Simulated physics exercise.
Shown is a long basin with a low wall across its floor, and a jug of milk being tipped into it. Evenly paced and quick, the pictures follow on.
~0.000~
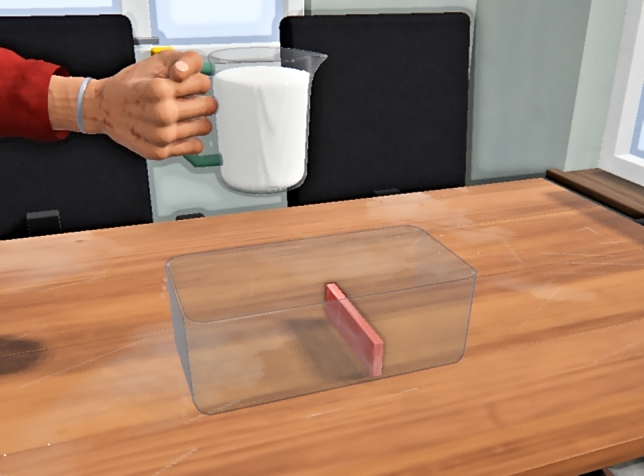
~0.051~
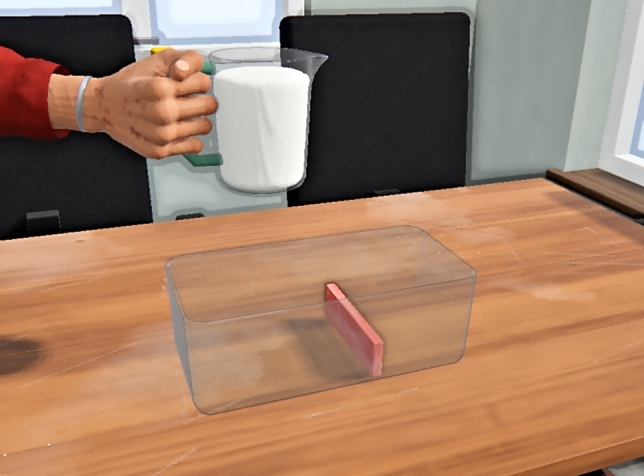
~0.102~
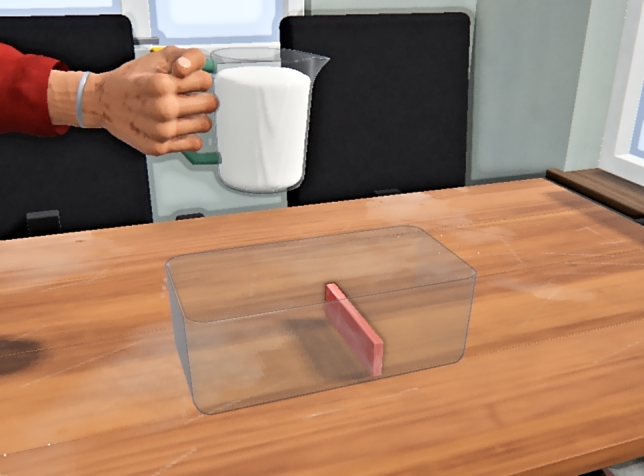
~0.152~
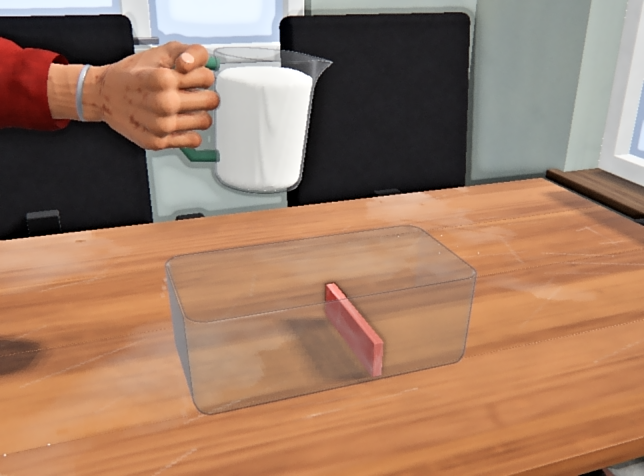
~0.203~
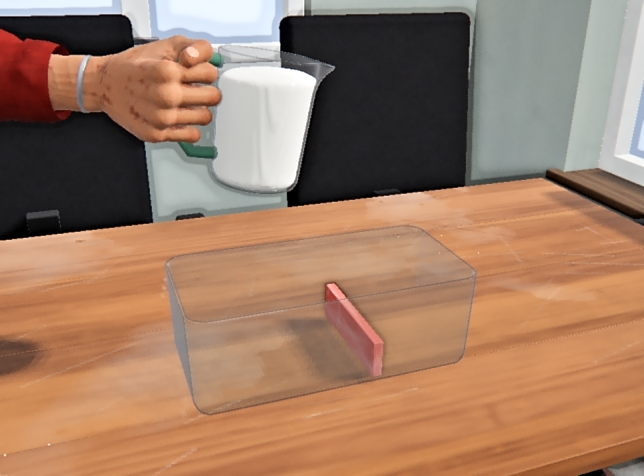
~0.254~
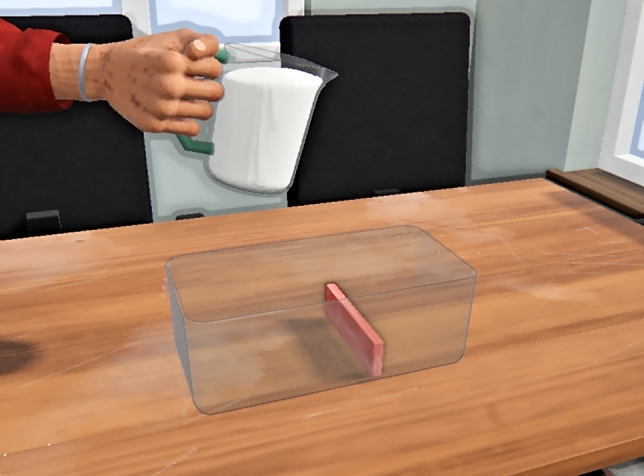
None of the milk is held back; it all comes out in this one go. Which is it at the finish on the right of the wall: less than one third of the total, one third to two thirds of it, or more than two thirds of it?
At the finish the right of the wall has more than two thirds of the total.
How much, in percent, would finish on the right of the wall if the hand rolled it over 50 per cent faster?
Roughly 90 percent.
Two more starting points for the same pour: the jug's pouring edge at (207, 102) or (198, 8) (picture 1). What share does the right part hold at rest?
5 % and 5 %.
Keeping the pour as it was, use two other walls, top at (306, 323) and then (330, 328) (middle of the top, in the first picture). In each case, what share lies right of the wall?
Roughly 90 per cent first and roughly 85 per cent second.
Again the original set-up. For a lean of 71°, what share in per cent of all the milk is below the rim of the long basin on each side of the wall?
0 % left, 5 % right.
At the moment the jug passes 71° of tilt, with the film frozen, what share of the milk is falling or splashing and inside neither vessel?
That comes to near 15 percent.
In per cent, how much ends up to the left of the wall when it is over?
I'd estimate around 10 per cent.
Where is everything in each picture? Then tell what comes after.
It leans 0°; its right rim is at (326, 54); the milk meets the walls at (213, 77) and (306, 73); the long basin's rim runs from (175, 290) to (446, 249); the wall's top is at (352, 312), in the first picture.
It leans 1°; its right rim is at (327, 55); the milk meets the walls at (214, 76) and (306, 72), in the second picture.
It leans 2°; its right rim is at (328, 57); the milk meets the walls at (215, 75) and (307, 74), in the third picture.
It leans 5°; its right rim is at (331, 60); the milk meets the walls at (217, 76) and (309, 75), in the fourth picture.
It leans 9°; its right rim is at (334, 66); the milk meets the walls at (221, 76) and (313, 75), in the fifth picture.
It leans 14°; its right rim is at (338, 72); the milk meets the walls at (223, 80) and (319, 76), in the sixth picture.
After 0.65 s the tilt is 71° and 79 per cent is still to pour, 0 is left of the wall and 4 right of it.
After 0.94 s the tilt is 104° and 25 per cent is still to pour, 2 is left of the wall and 48 right of it.
After 1.25 s the tilt is 108° and 1 per cent is still to pour, 8 is left of the wall and 85 right of it.
After 1.58 s the tilt is 108° and 0 per cent is still to pour, 9 is left of the wall and 89 right of it.
In the end 9 per cent lies left of the wall, 89 right of it and 3 outside.
